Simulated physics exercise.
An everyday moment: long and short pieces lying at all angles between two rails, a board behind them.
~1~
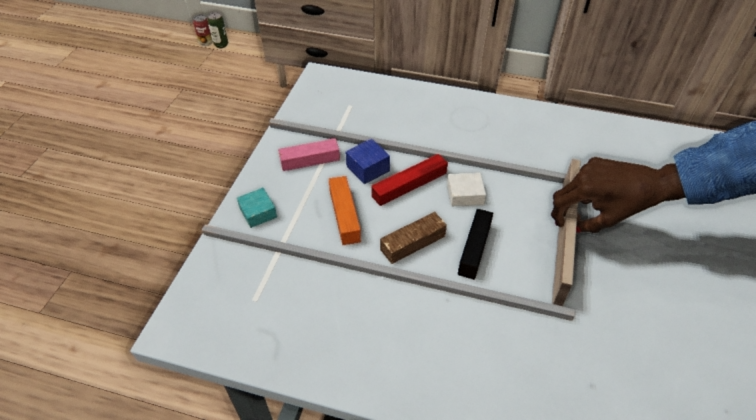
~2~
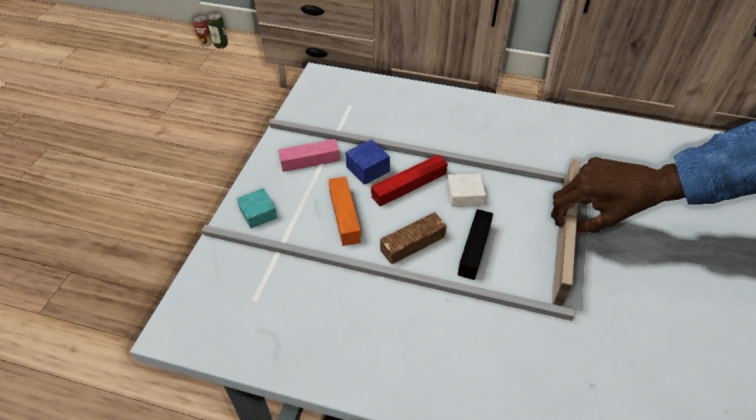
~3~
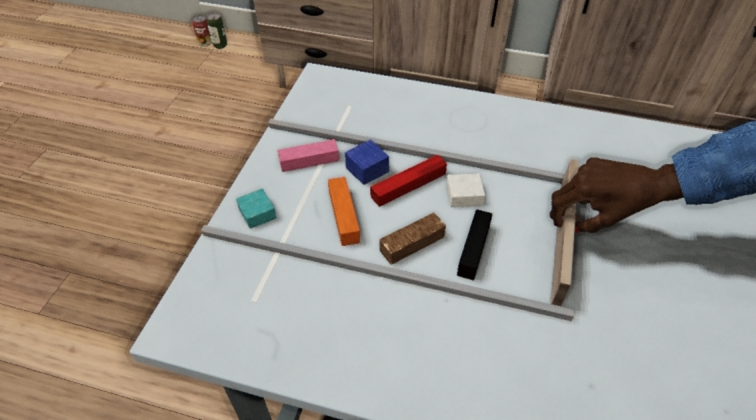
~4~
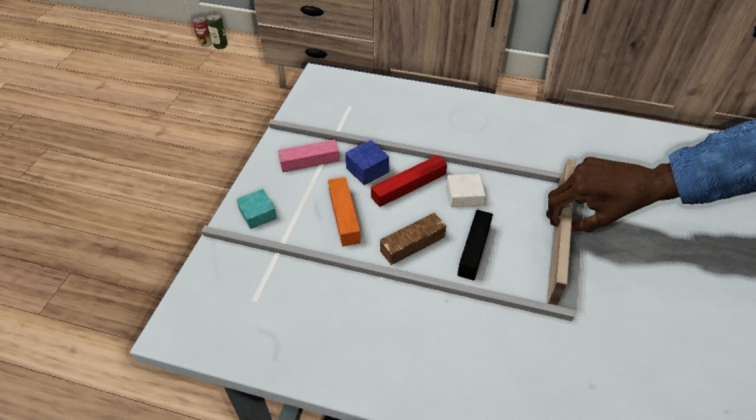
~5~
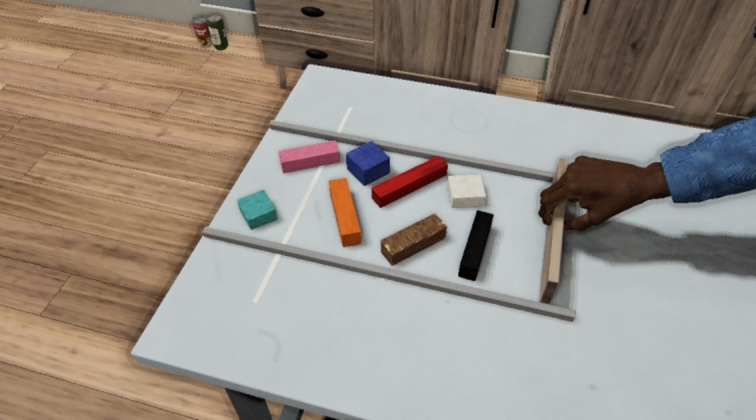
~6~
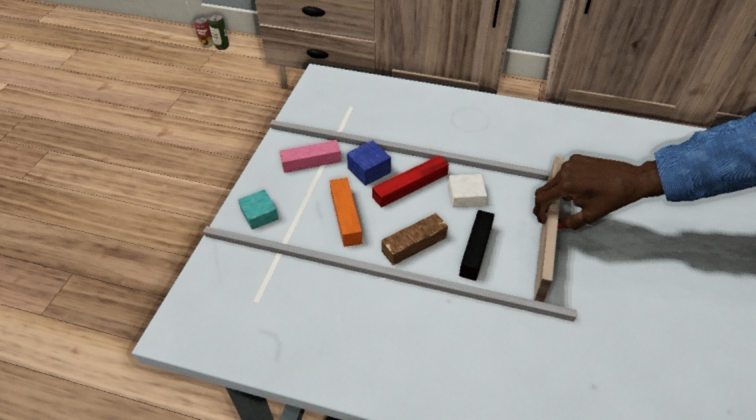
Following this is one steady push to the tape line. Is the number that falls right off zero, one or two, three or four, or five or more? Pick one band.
It is one or two.
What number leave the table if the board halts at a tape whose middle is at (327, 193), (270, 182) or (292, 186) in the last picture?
In that order 0, 5 and 3.
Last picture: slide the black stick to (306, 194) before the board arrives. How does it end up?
It stays put.
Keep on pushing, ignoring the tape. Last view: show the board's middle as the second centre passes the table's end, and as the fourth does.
Earlier crossing: About (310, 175); later crossing: About (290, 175).
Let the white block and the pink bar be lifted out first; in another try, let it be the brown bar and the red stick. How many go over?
0, then 0.
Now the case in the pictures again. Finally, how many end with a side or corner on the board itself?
The number is 2.
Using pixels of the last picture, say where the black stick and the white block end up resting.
The black stick comes to rest at (291, 205), and the white block comes to rest at (309, 157).
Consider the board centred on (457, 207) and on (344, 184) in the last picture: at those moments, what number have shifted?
I make it 4 at the first spot and 8 at the other.
Early on, none off yet; turquoise block at rest near (258, 209); pink bar at rest near (311, 156); orange bar at rest near (346, 211).
A while later, none off yet; turquoise block at rest near (258, 209); pink bar travelled a little near (288, 153); orange bar travelled a little near (317, 206).
Finally, the number that fall off is one or two; lost, pink bar.
